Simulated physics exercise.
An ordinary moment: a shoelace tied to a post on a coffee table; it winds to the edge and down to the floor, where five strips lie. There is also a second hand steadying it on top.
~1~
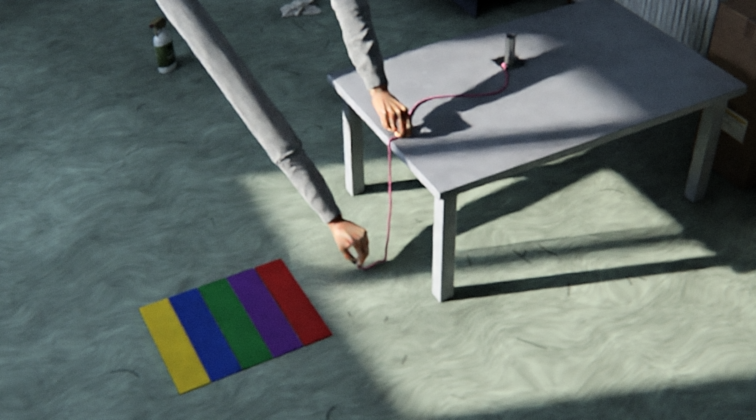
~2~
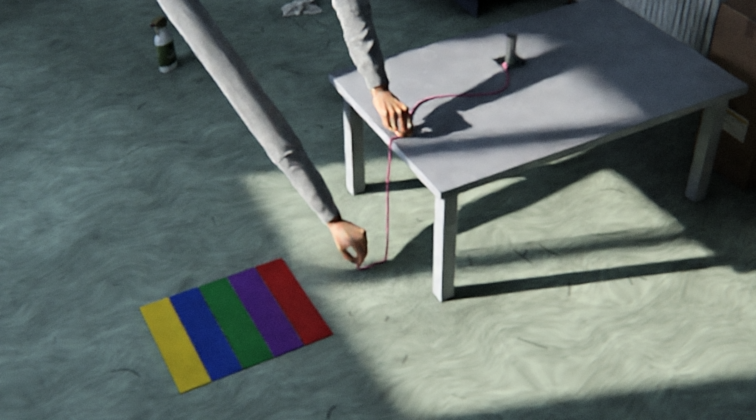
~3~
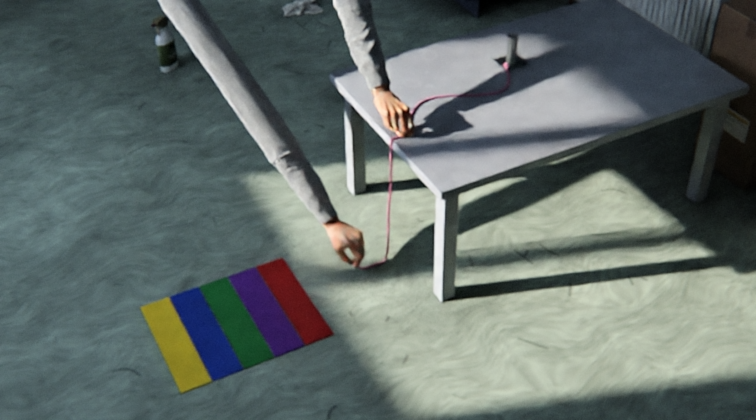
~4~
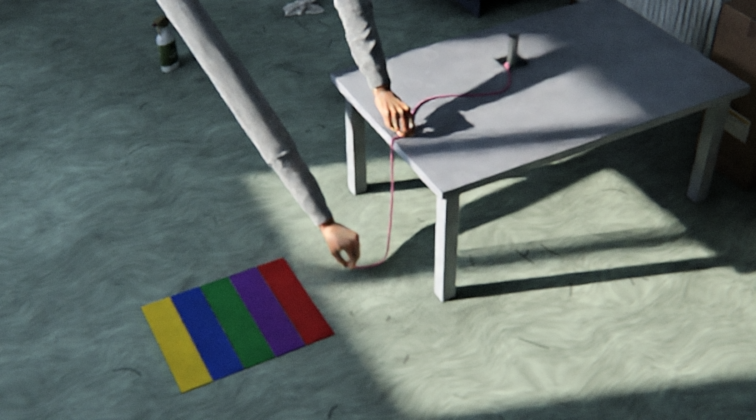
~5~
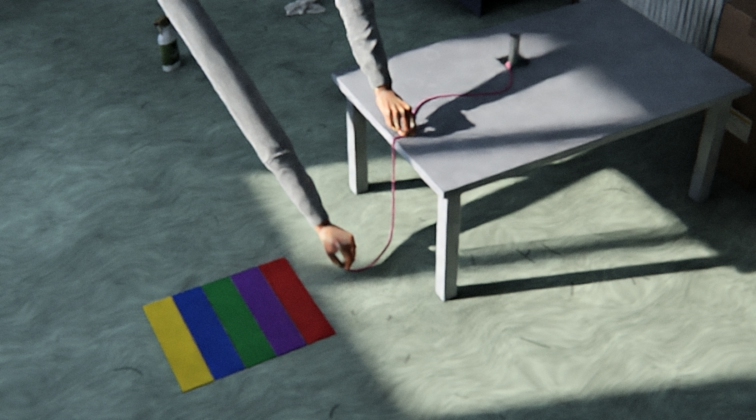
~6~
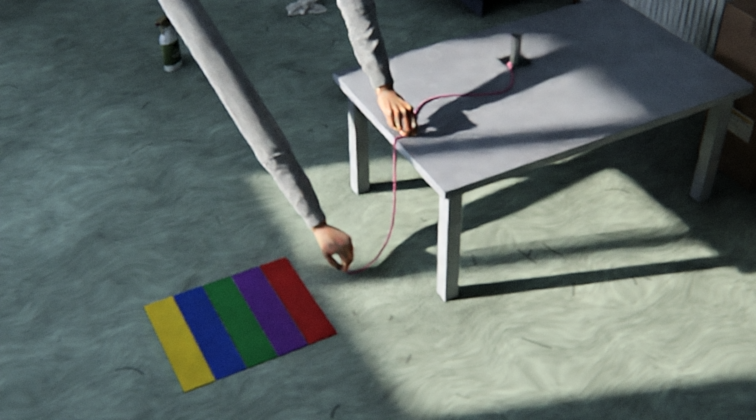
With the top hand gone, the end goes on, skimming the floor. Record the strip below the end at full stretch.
Below the end: Green.
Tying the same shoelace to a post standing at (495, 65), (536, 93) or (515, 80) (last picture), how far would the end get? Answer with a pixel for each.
Around (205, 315), then (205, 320), then (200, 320).
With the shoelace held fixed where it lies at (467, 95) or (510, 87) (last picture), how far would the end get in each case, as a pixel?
Roughly (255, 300), then roughly (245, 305).
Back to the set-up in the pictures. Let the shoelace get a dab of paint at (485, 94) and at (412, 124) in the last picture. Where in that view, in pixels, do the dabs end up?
At (460, 92), then (384, 139).
Soon after, end near (271, 294); over purple.
After that, end near (244, 304); over green.
At the stop, end near (228, 310); over green. It gets as far as the green strip.
